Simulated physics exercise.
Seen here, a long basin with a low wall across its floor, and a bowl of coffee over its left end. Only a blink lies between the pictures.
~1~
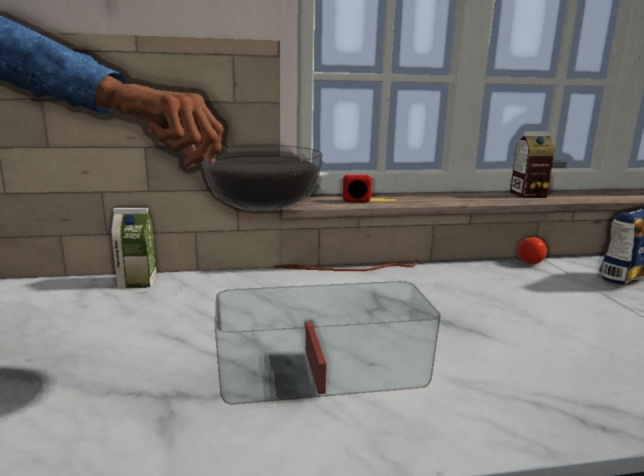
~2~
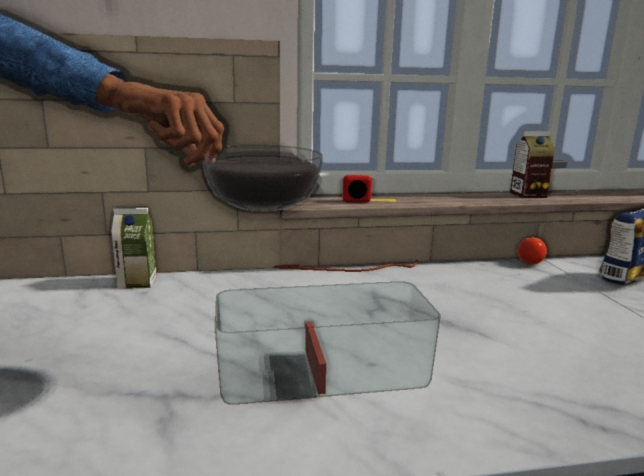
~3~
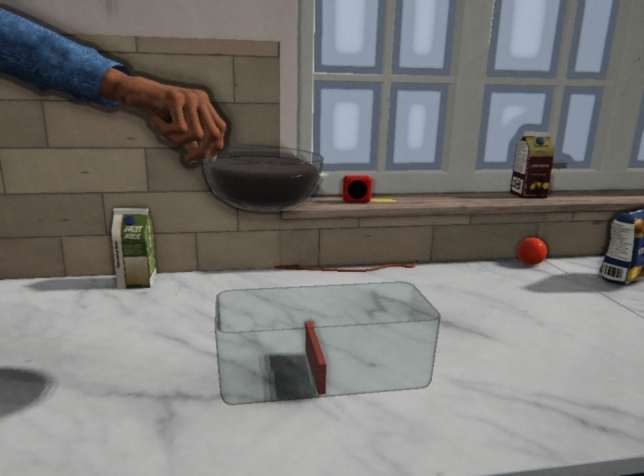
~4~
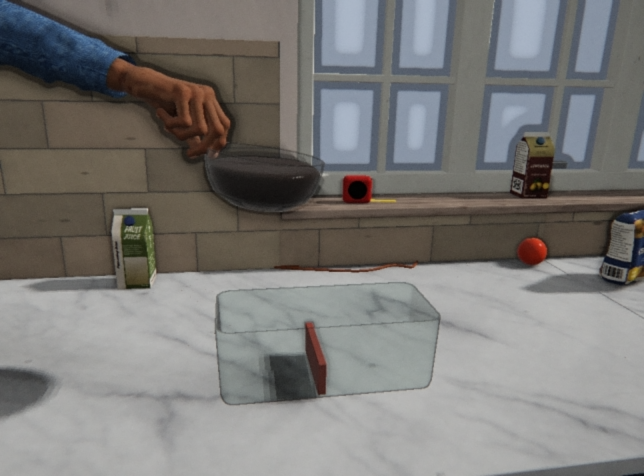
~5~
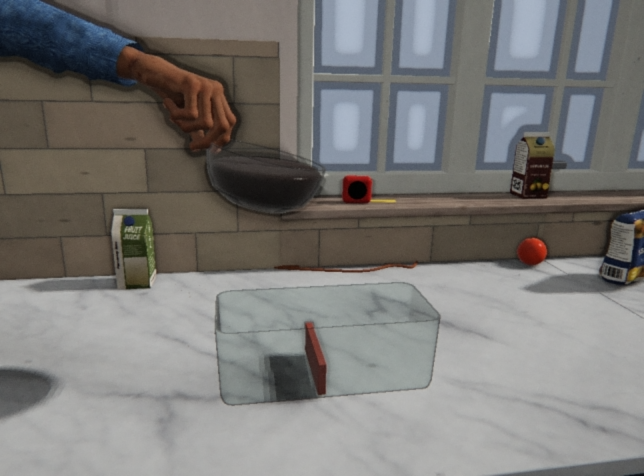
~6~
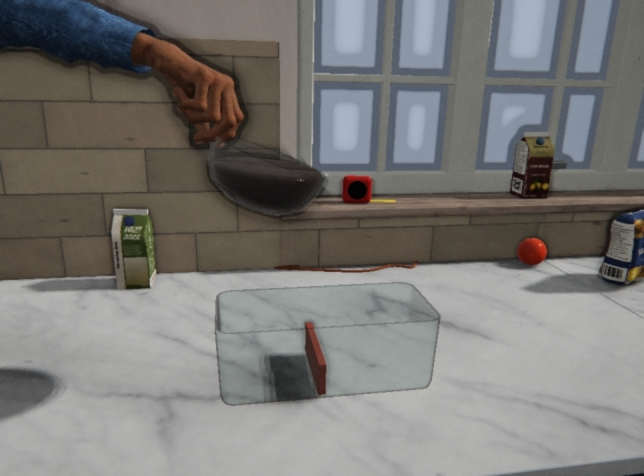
At the start, a hand in a blue sleeve holds a clear bowl of dark liquid level above the left end of a long glass basin with a low red wall across its floor. The hand then rises slightly and tilts the bowl gradually to the right, while the basin stays still.
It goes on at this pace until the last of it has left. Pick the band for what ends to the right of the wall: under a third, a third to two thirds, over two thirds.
The share right of the wall is over two thirds.
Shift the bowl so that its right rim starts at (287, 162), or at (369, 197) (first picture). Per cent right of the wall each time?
First some 60, then 85 per cent.
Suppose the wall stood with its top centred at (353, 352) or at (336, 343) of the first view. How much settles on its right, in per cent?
Roughly 40 per cent, and 60 per cent.
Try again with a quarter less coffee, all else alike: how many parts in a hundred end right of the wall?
Some 75 per cent.
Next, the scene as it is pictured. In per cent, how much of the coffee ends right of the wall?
It comes to 80 per cent or so.
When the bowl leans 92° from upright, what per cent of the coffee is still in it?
Close to 20 per cent.
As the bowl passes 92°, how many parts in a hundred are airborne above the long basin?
About 65 per cent.
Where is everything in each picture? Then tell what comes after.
In the first picture, tilt 0°; pouring edge (320, 154); surface from (206, 165) to (317, 164); the long basin's rim runs from (217, 311) to (426, 300); the wall's top is at (315, 342).
In the second picture, tilt 1°; pouring edge (321, 155); surface from (206, 165) to (318, 165).
In the third picture, tilt 3°; pouring edge (322, 158); surface from (207, 164) to (318, 166).
In the fourth picture, tilt 8°; pouring edge (323, 163); surface from (209, 163) to (319, 168).
In the fifth picture, tilt 14°; pouring edge (324, 169); surface from (210, 162) to (320, 170).
In the sixth picture, tilt 21°; pouring edge (324, 176); surface from (212, 162) to (322, 172).
A moment on, the bowl is tipped on its side and 19 per cent is still to pour, 0 is left of the wall and 15 right of it.
Next, the bowl is tipped right over and 0 per cent is still to pour, 11 is left of the wall and 77 right of it.
Then the bowl is tipped right over and 0 per cent is still to pour, 18 is left of the wall and 79 right of it.
Later the bowl is tipped right over and 0 per cent is still to pour, 18 is left of the wall and 79 right of it.
In the end 18 per cent lies left of the wall, 79 right of it and 3 outside.
